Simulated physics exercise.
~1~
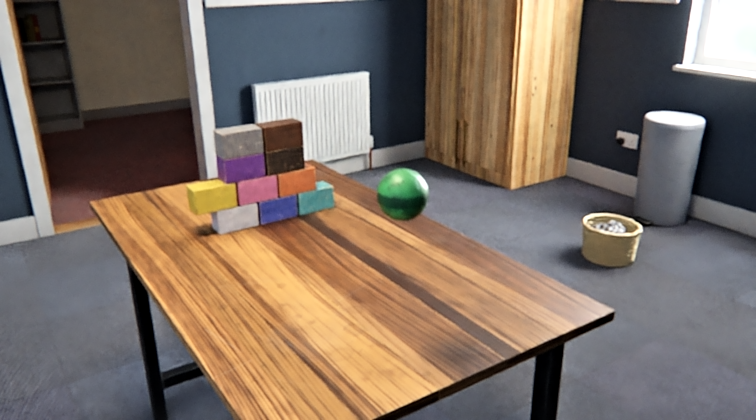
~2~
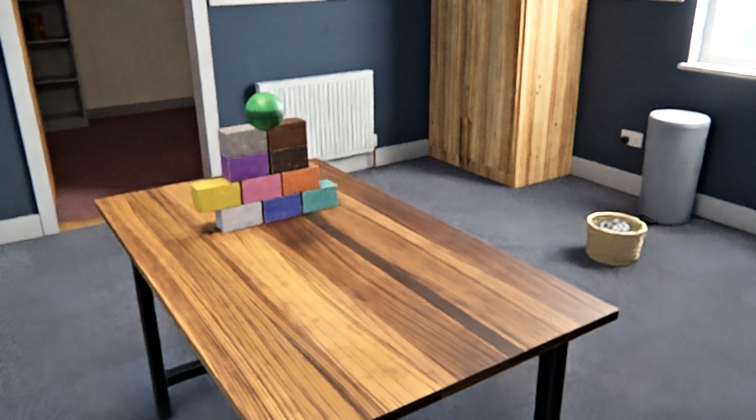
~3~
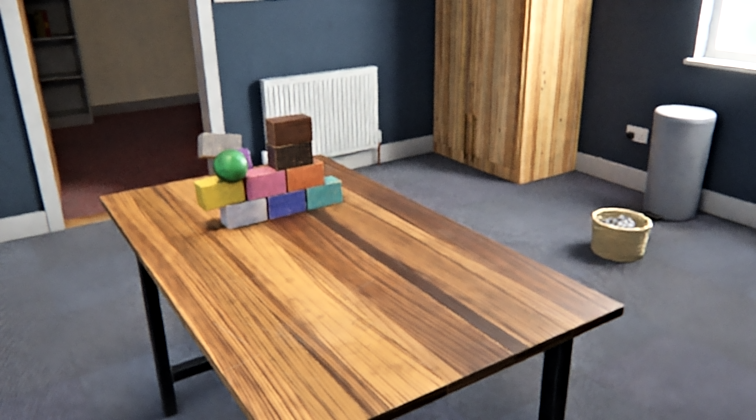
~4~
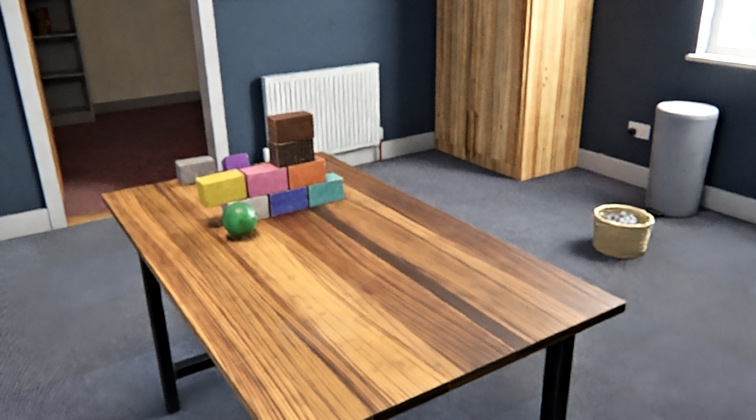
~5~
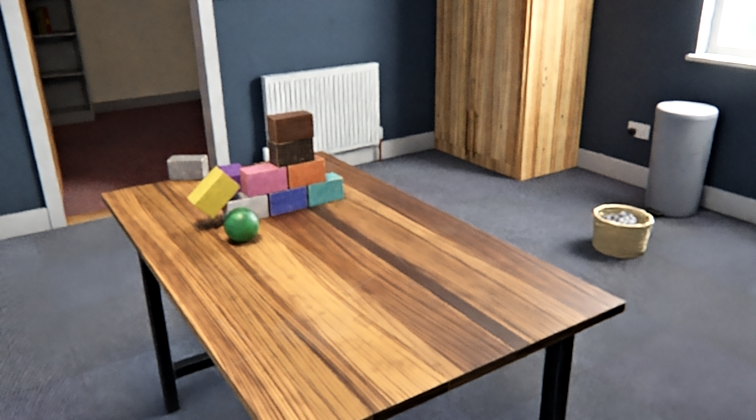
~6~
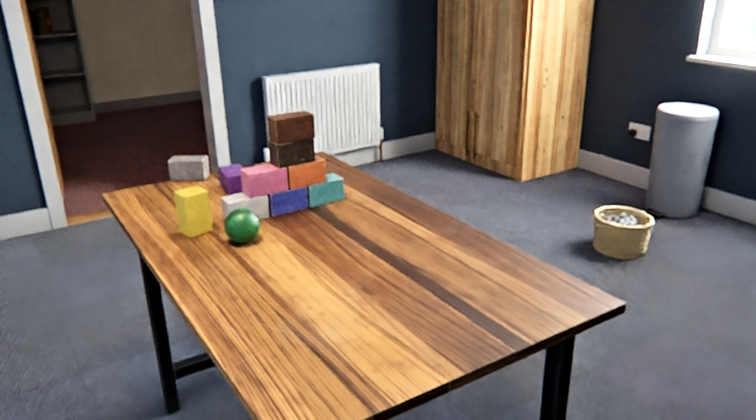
A green ball hits the stacked blocks, knocking the grey, purple and yellow ones down.
